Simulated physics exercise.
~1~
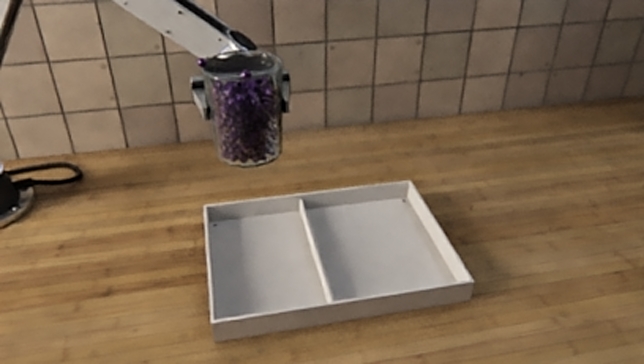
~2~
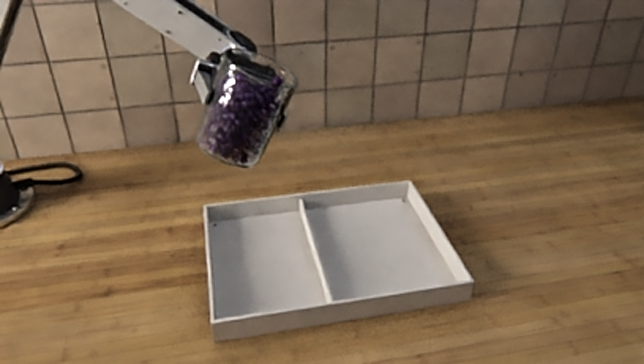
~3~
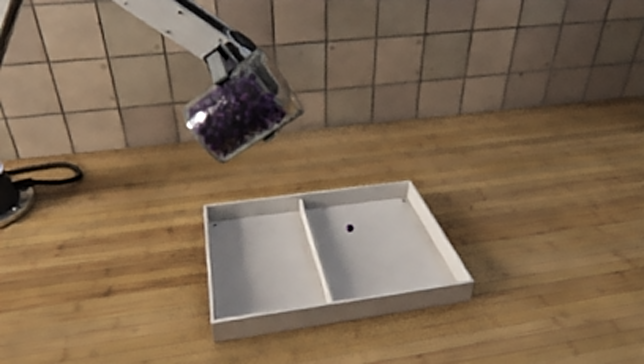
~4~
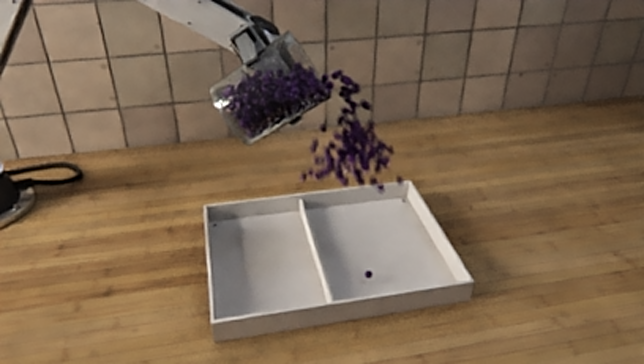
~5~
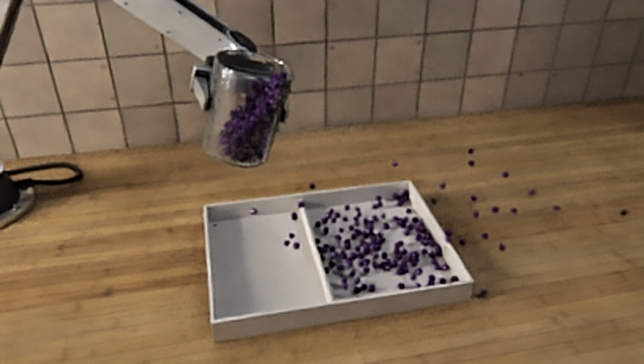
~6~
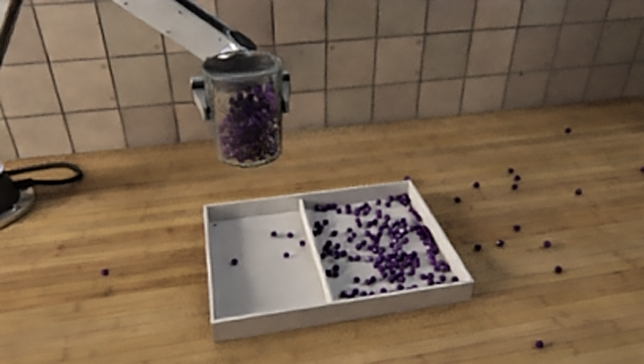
A robotic arm holds a clear tumbler of dark purple beads above a wooden counter, seen from slightly above against a beige tiled wall. Below it sits a shallow white tray split by a cross wall into two parts. The arm tips the tumbler to the right, and a lone bead drops into the right part before a thick stream pours out. The tumbler swings back upright while beads scatter across the right part and bounce onto the counter. It ends level and still over half full, with a few beads in the left part and others strewn around the tray.
